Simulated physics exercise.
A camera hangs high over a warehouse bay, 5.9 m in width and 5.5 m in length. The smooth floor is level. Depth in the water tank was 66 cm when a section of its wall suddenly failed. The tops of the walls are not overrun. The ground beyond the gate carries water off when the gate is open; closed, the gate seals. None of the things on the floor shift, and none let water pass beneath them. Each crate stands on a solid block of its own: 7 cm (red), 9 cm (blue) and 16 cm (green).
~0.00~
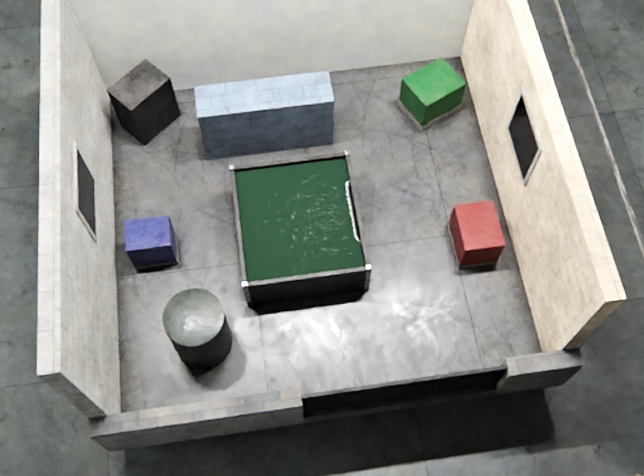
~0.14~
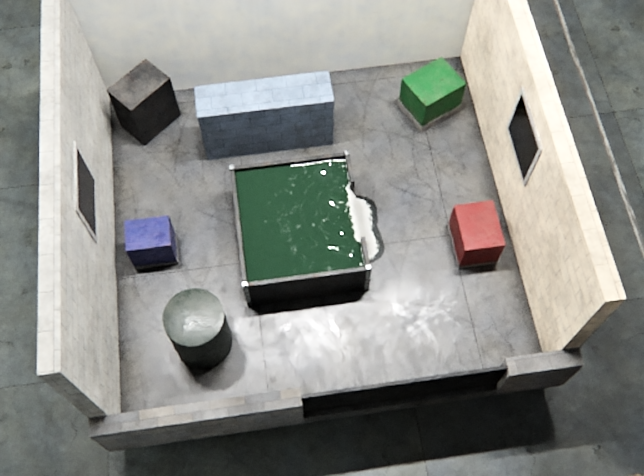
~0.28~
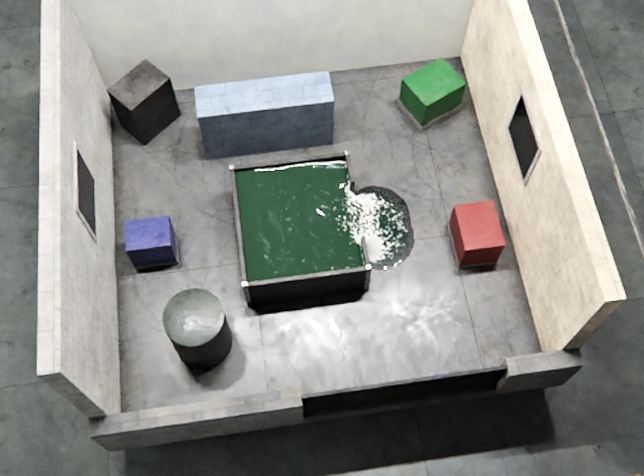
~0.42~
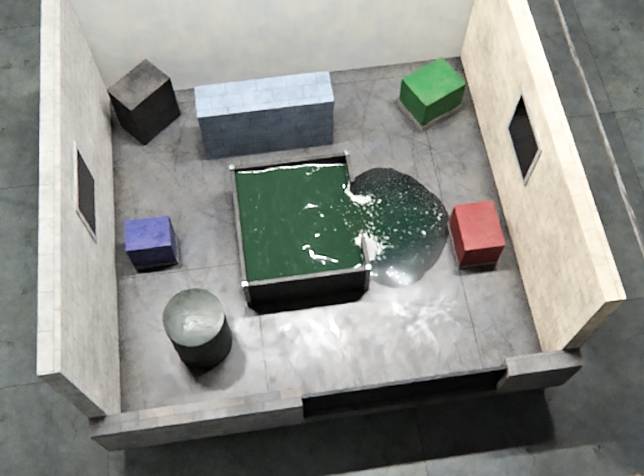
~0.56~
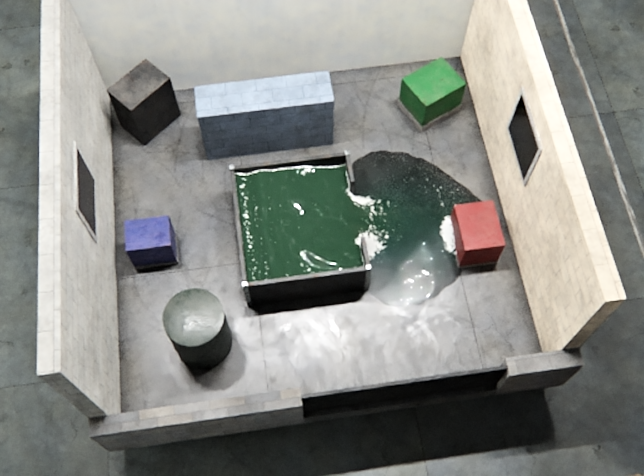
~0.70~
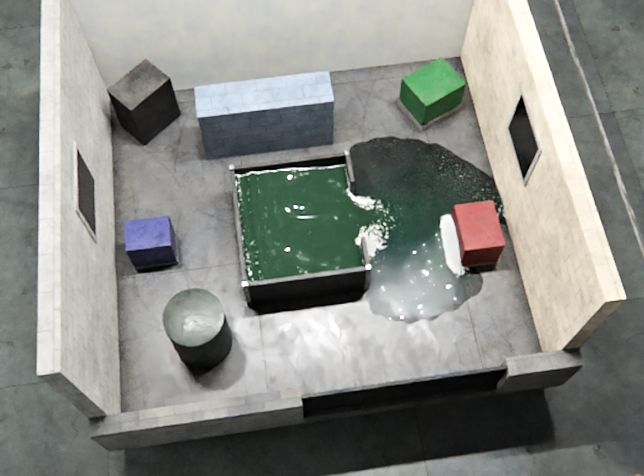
Green water in a square tank at the middle of a walled bay stirs, then pours through a gap in the tank's right side. It fans out across the gray floor, reaches the red crate and foams against it, then spreads around it toward the right wall and the front.
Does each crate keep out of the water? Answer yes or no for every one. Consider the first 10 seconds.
Red crate: No, the water touches it. Blue crate: No, the water touches it. Green crate: No, the water touches it.
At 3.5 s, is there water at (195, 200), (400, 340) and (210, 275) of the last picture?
In turn: Not reached, under water, still dry.
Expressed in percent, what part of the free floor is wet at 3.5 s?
Some 50 per cent of the floor is wet.
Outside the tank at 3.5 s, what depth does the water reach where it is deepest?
Up to near 22 cm.
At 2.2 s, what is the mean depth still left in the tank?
About 34 cm.
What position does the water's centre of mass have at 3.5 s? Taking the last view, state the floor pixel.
I'd put it close to (381, 226).
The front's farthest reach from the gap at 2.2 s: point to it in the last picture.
That's around (454, 59) in the last picture.
After 1.4 s water covers 25 % of the floor and is deepest (36 cm) near (442, 237); red plinth reached, blue plinth not reached, green plinth reached.
After 2.2 s water covers 35 % of the floor and is deepest (32 cm) near (454, 59); red plinth reached, blue plinth not reached, green plinth reached.
After 3.5 s water covers 50 % of the floor and is deepest (22 cm) near (486, 178); red plinth reached, blue plinth not reached, green plinth reached.
After 6.0 s water covers 90 % of the floor and is deepest (14 cm) near (534, 354); red plinth reached, blue plinth reached, green plinth reached.
After 10.0 s water covers 100 % of the floor and is deepest (13 cm) near (238, 253); highest at the red plinth 35 cm, highest at the blue plinth 12 cm, highest at the green plinth 25 cm.
